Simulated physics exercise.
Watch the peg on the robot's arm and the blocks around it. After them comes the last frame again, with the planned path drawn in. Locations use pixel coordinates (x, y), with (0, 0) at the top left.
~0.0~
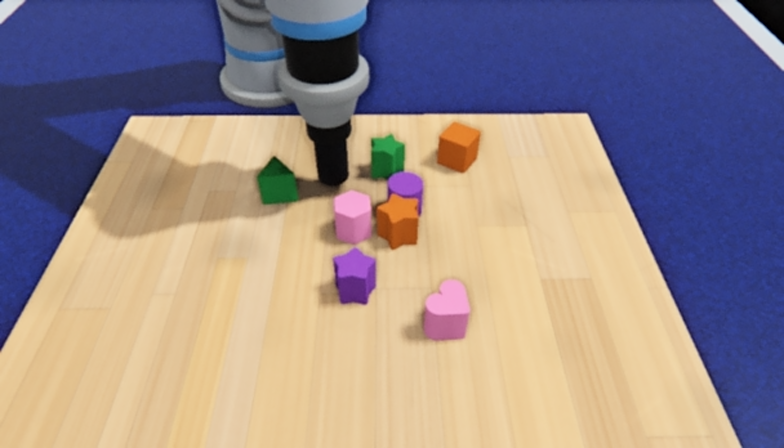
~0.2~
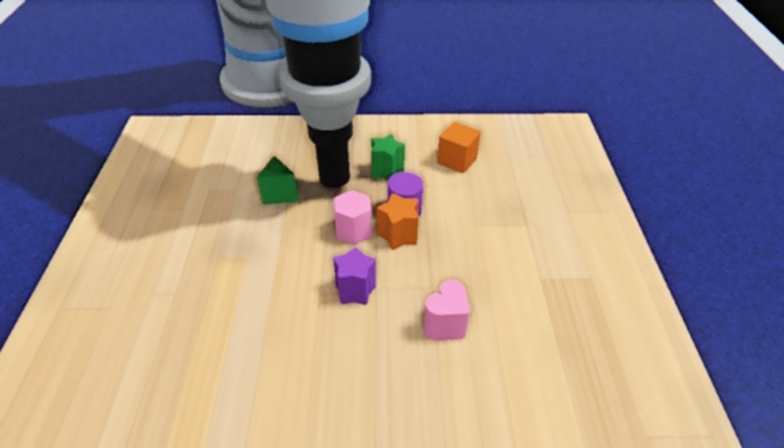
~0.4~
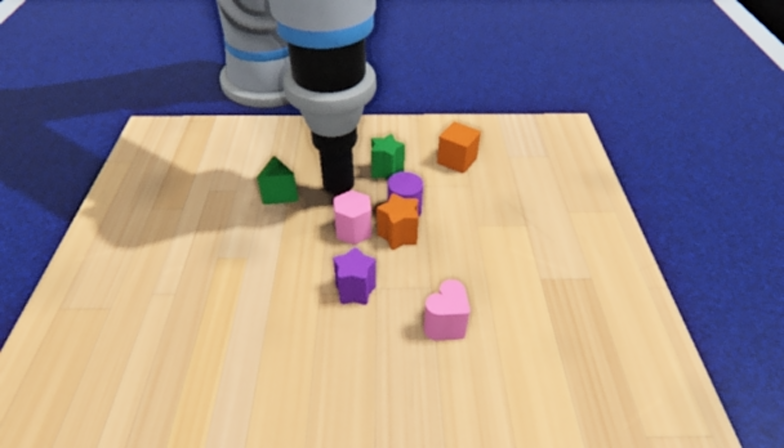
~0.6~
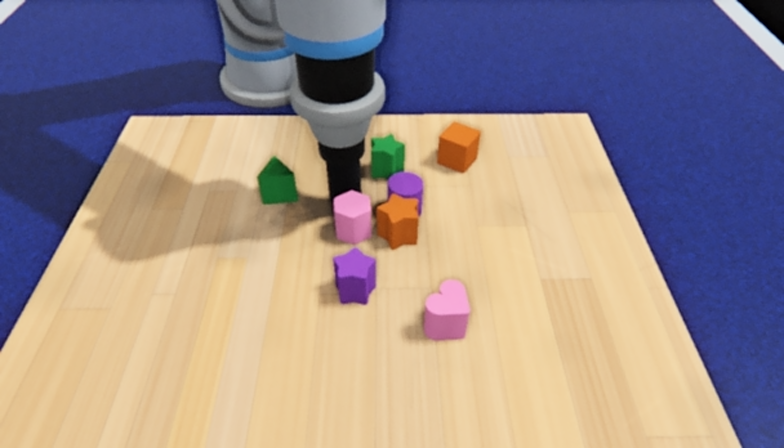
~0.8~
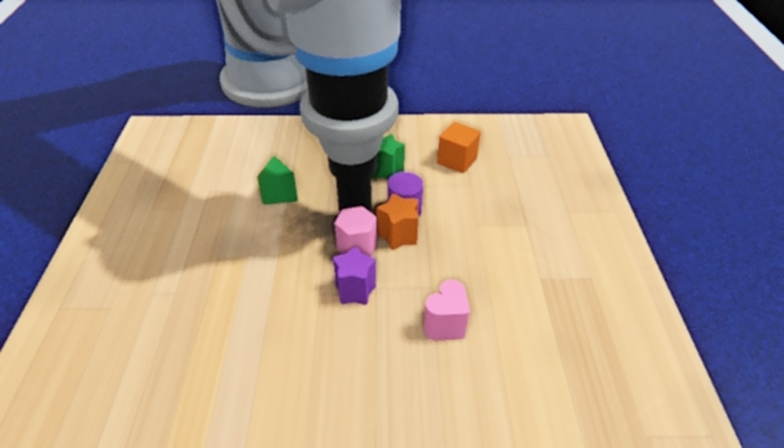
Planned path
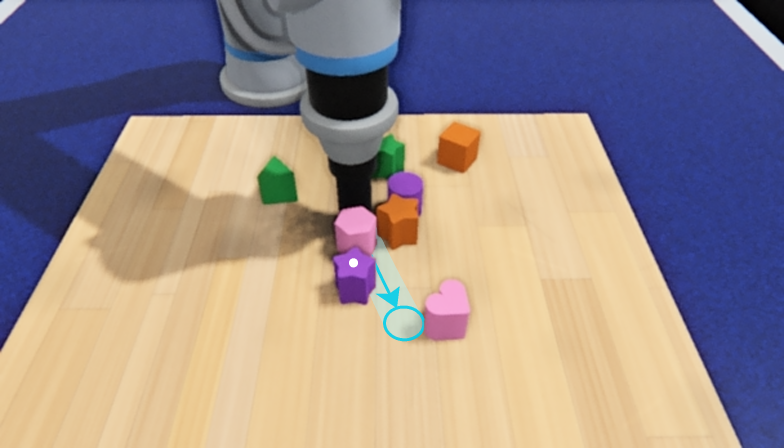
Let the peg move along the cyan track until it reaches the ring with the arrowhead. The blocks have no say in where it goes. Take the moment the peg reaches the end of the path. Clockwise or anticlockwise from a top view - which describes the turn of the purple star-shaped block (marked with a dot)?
Its spin: Anticlockwise.
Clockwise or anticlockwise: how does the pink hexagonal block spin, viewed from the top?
The pink hexagonal block rotates clockwise.
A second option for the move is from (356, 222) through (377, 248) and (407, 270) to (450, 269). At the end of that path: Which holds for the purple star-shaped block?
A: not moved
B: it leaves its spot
I choose B.
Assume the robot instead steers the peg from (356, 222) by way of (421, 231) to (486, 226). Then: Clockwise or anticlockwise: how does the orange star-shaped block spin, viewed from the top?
From above, clockwise.
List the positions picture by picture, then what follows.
In the first frame, peg tip at (333, 176); block tops, purple star-shaped block at (354, 263); pink hexagonal block at (352, 203); orange star-shaped block at (400, 207); purple round block at (406, 183); pink heart-shaped block at (449, 299).
In the second frame, peg at (335, 178); blocks unchanged.
In the third frame, peg at (339, 185); blocks unchanged.
In the fourth frame, peg at (345, 195); blocks unchanged.
In the fifth frame, peg at (355, 211); purple star-shaped block at (354, 263); pink hexagonal block at (355, 220); orange star-shaped block at (400, 207); purple round block at (406, 183); pink heart-shaped block at (449, 299).
Path on the board, straight from (356, 222) to (404, 323); the dot is on the purple star-shaped block.
What follows on the original path. One third of the way, peg at (369, 242); purple star-shaped block at (350, 284); pink hexagonal block at (357, 252), turned 40° clockwise; orange star-shaped block at (406, 212), turned 35° anticlockwise.
Two thirds of the way, peg at (386, 276); purple star-shaped block at (332, 313), turned 30° anticlockwise; pink hexagonal block at (354, 281), turned 100° clockwise; orange star-shaped block at (406, 212), turned 40° anticlockwise.
At the end, peg at (405, 312); purple star-shaped block at (323, 318), turned 40° anticlockwise; pink hexagonal block at (358, 290), turned 145° clockwise; orange star-shaped block at (406, 212), turned 40° anticlockwise; purple round block in place; pink heart-shaped block in place.
